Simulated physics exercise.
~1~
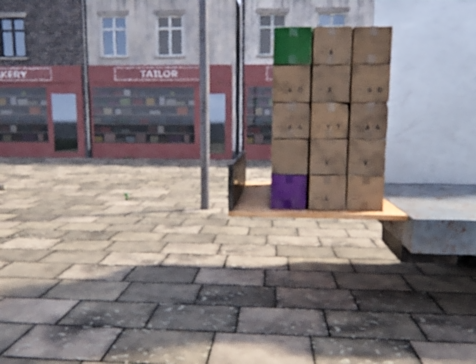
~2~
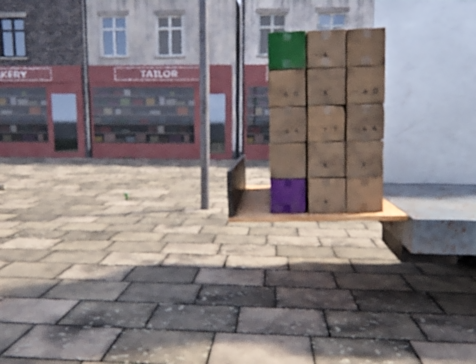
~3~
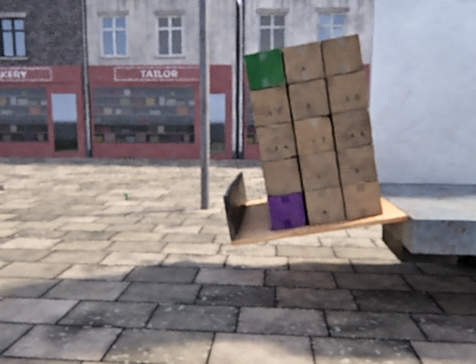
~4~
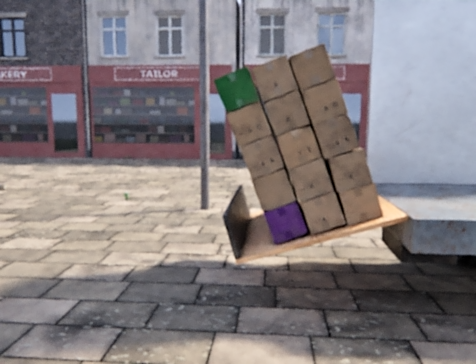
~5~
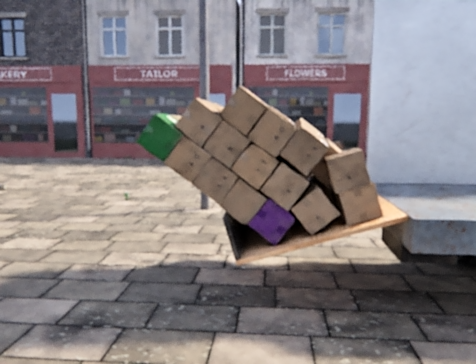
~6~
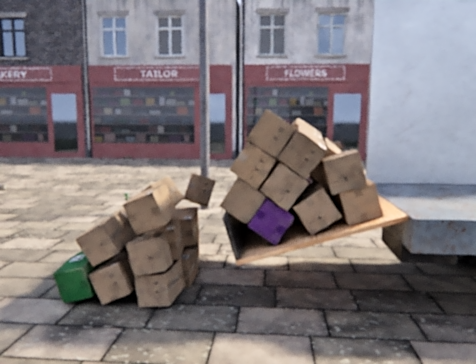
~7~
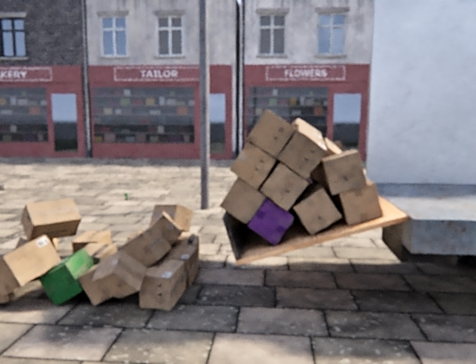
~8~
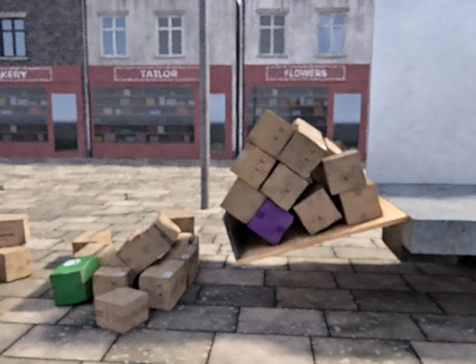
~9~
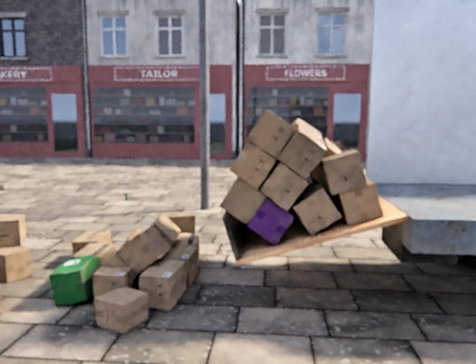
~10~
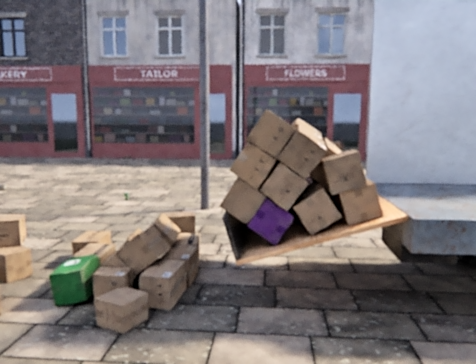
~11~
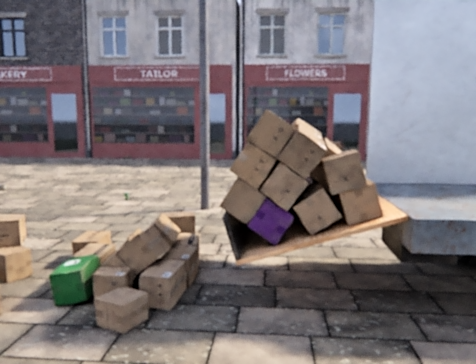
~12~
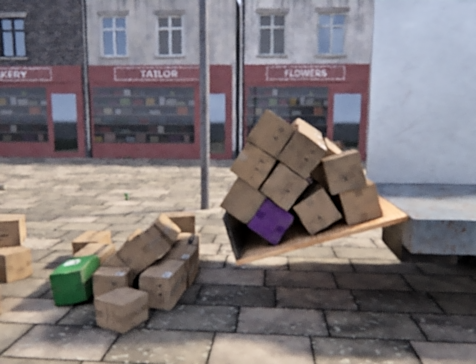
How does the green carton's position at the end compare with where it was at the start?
At the start the green carton sits at the top left corner of the stack on the platform. By the end it lies down on the paving to the left, among other fallen cartons.
